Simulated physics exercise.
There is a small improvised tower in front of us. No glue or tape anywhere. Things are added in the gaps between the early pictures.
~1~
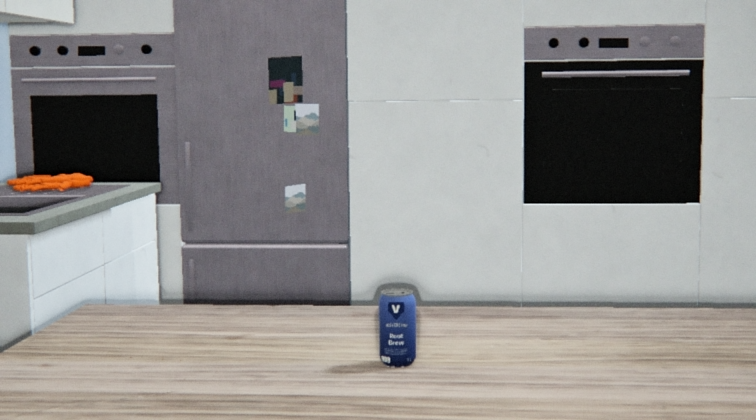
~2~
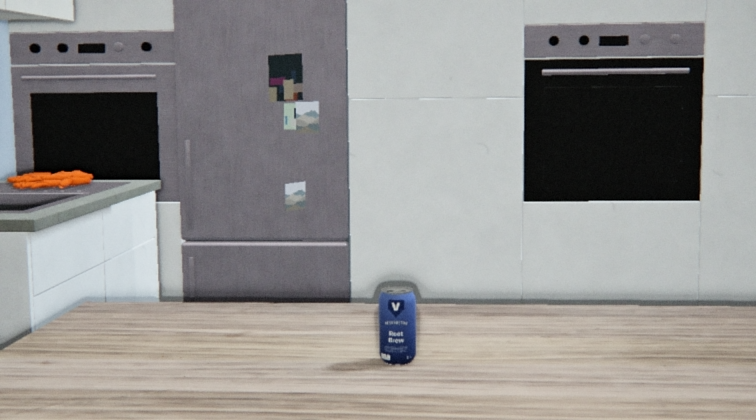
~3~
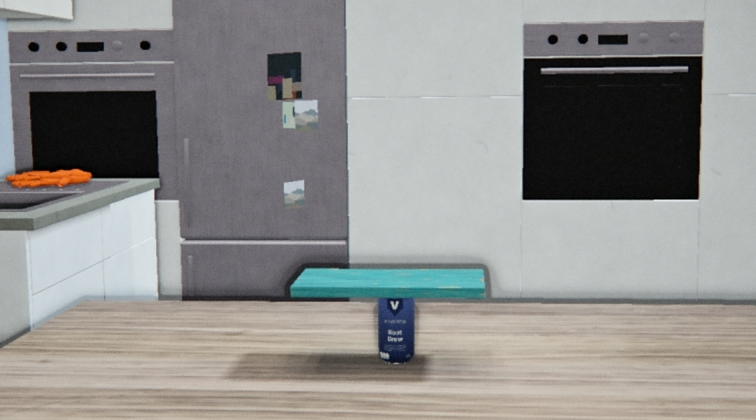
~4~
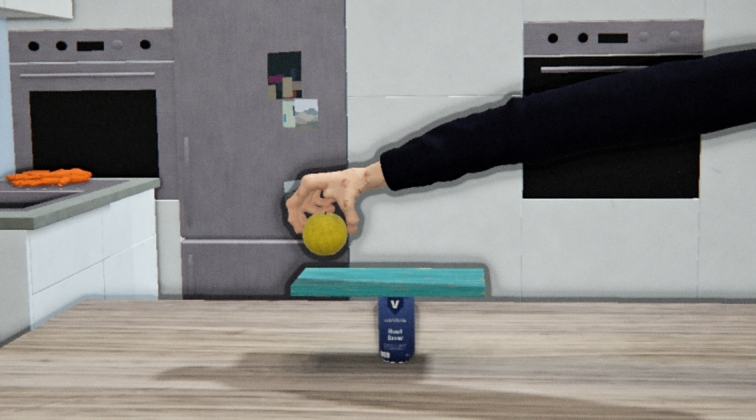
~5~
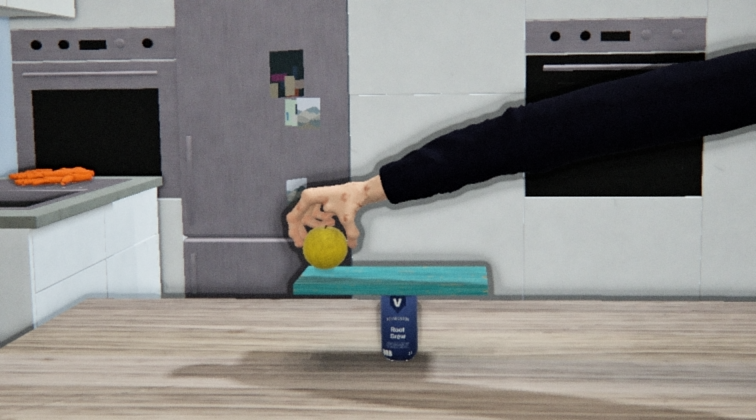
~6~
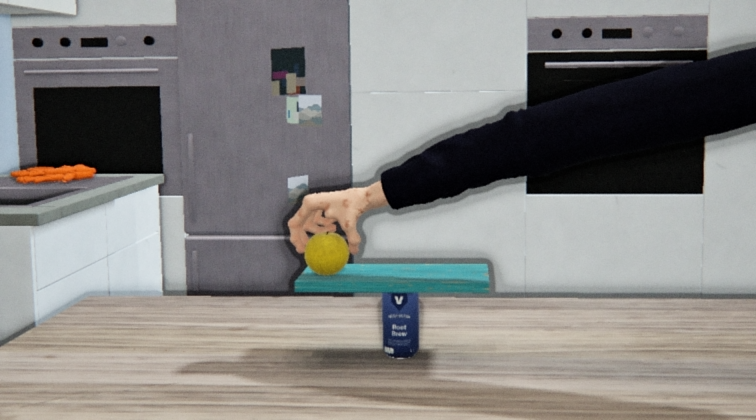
In a kitchen, a blue can stands alone on a wooden table, and then a flat teal board rests across its top. A hand in a dark sleeve, reaching from the right, holds a round yellow fruit above the board's left end, lowers it onto the surface and keeps hold of it.
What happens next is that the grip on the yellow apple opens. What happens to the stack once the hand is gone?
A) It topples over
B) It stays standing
Option A: It topples over.
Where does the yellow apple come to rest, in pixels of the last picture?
Somewhere around (276, 340) in the last picture.
Then, 0.40 s after the last picture, yellow apple now fallen; turquoise board tipped 45° from how it was.
Then, 0.60 s after the last picture, turquoise board tipped 53° from how it was.
At rest, fallen, yellow apple; tipped over in the stack, turquoise board; blue can in place. Seen from the same camera at the end, yellow apple near (276, 339). The stack gives way.
